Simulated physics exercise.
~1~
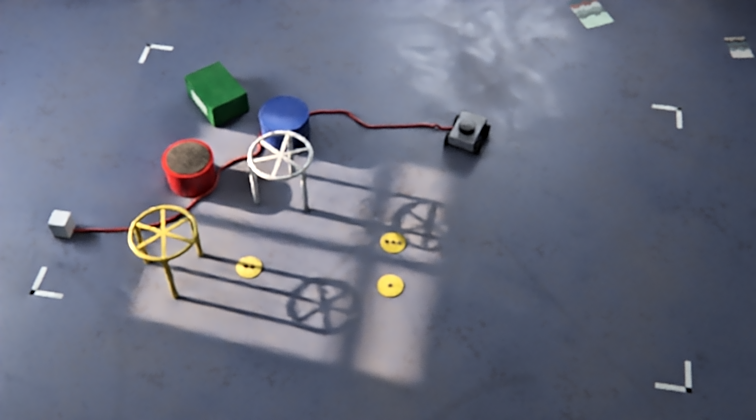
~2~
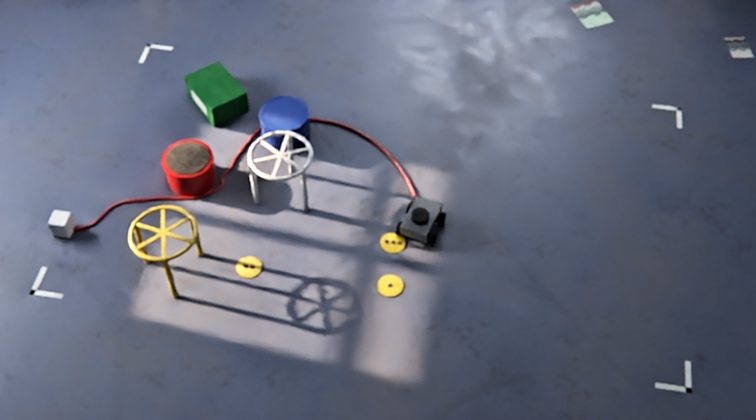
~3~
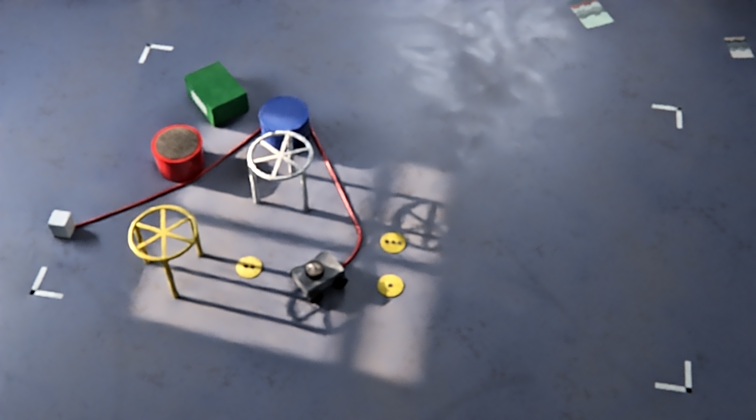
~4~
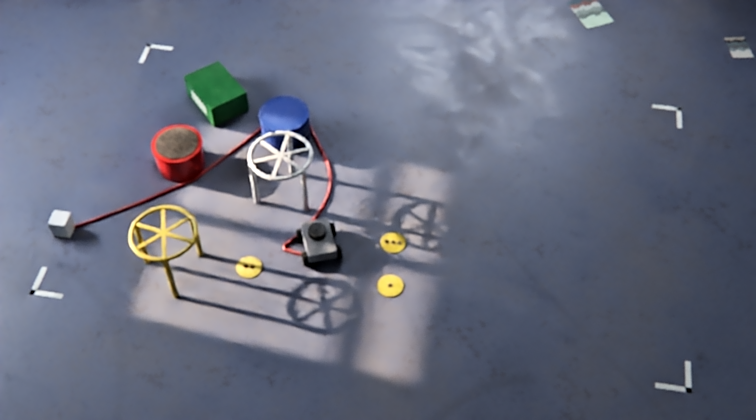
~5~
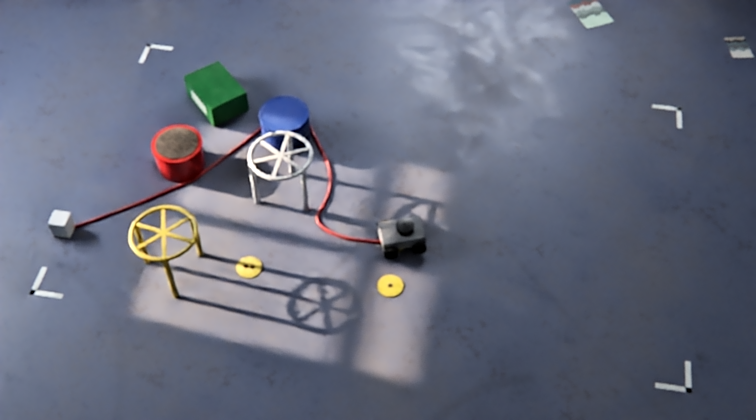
In the video, a small dark cart trailing a red lead from a white block drives down and left across a workshop floor as the red pot shifts slightly up and left, then moves up and finally right, ending over a yellow mark with the lead still attached to the block.
